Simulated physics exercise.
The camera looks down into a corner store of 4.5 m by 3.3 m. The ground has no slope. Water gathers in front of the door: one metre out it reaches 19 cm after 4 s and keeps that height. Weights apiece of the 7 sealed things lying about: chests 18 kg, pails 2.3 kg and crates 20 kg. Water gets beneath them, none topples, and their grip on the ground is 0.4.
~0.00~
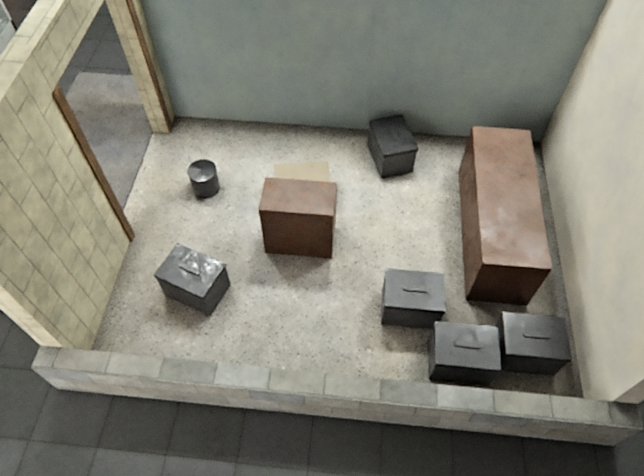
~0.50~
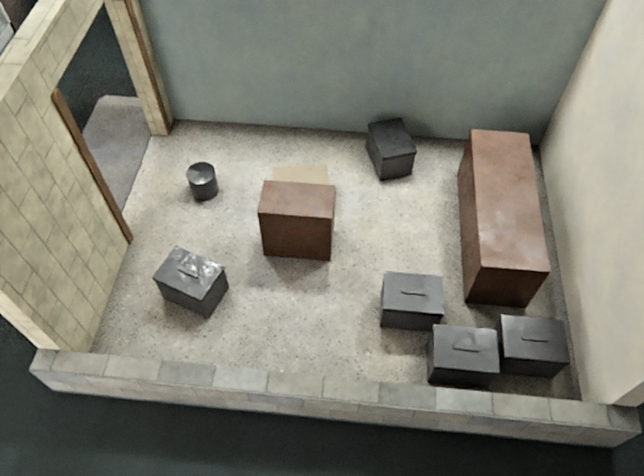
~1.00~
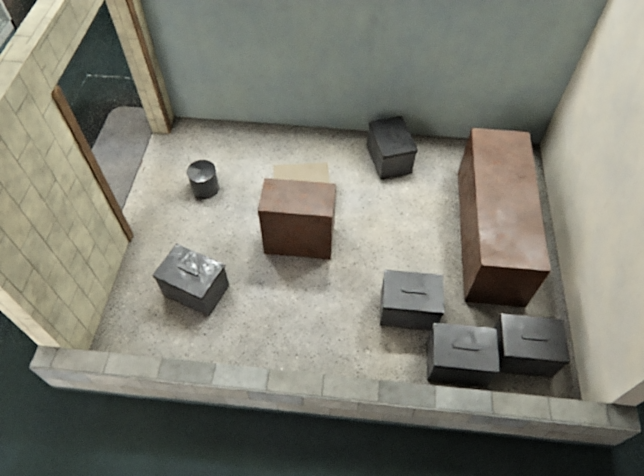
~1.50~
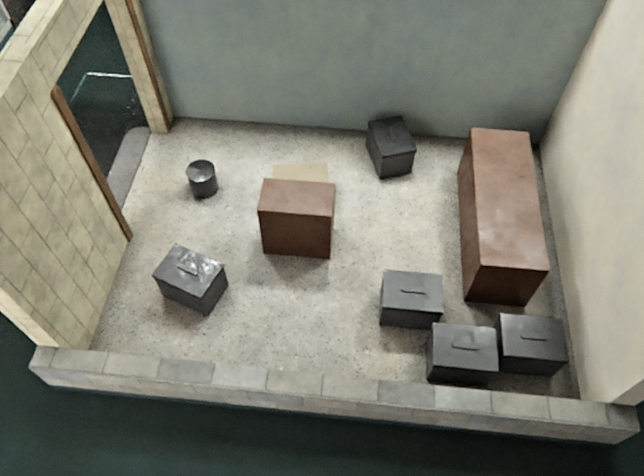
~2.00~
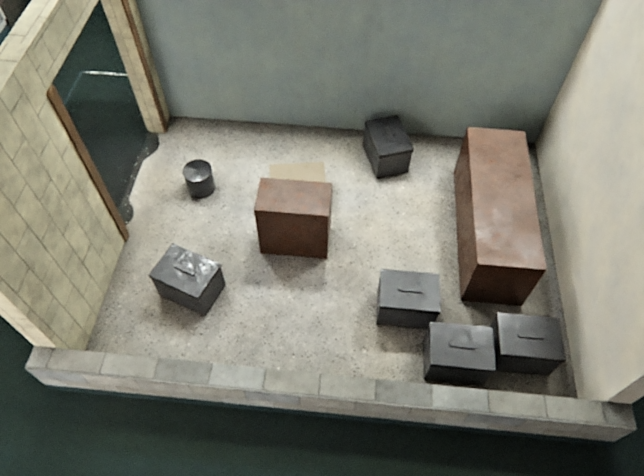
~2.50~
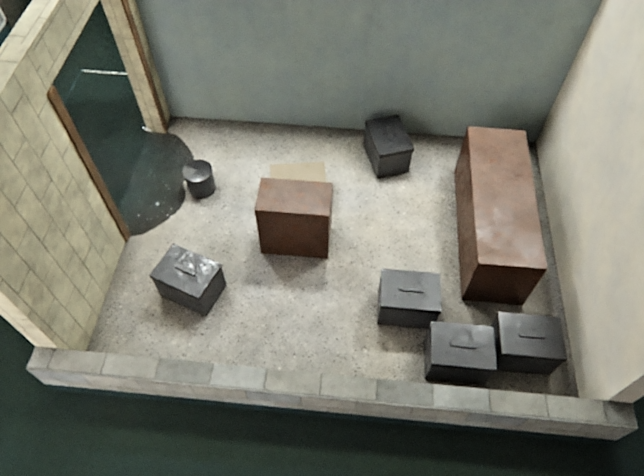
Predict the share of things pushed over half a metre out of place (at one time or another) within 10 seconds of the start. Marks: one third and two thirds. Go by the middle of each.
That comes to between one and two thirds.
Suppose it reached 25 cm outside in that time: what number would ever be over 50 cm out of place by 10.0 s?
In that case 4 of them.
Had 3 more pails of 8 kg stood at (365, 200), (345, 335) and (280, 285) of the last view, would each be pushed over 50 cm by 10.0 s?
In turn: Over, less, less.
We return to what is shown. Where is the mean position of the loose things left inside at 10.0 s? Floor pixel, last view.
At about (387, 308).
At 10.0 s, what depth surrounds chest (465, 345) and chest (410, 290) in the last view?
Roughly 15 and 10 cm.
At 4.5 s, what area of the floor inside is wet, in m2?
Roughly 5.0 m2.
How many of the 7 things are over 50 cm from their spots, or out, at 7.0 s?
By then 3.
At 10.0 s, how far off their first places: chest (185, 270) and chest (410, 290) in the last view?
In that order: 0 cm, 50 cm.
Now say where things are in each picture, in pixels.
In the first frame, a chest at (393, 134) rests on the ground; a chest at (190, 269) rests on the ground; 0.0 m2 under water; 0 of 7 have shifted.
In the second frame, a chest at (392, 137) rests on the ground; a chest at (188, 272), on the bottom; 0.0 m2 under water; 0 of 7 have shifted.
In the third frame, a chest at (393, 136) rests on the ground; a chest at (188, 270), on the bottom; 0.0 m2 under water; 0 of 7 have shifted.
In the fourth frame, a chest at (392, 135) rests on the ground; a chest at (188, 270) rests on the ground; 0.0 m2 under water; 0 of 7 have shifted.
In the fifth frame, a chest at (389, 135) rests on the ground; a chest at (185, 270), on the bottom; 0.0 m2 under water; 0 of 7 have shifted.
In the sixth frame, a chest at (389, 134), on the bottom; a chest at (185, 270) rests on the ground; water covers 0.5 m2; 0 of 7 have shifted.
After 3.5 s 1 of 7 are over 50 cm from their spots; 0 afloat.
After 4.5 s 1 of 7 are over 50 cm from their spots; 1 afloat.
After 7.0 s 3 of 7 are over 50 cm from their spots; 1 afloat.
After 10.0 s 3 of 7 are over 50 cm from their spots, and 3 have been at some point; 6 afloat.
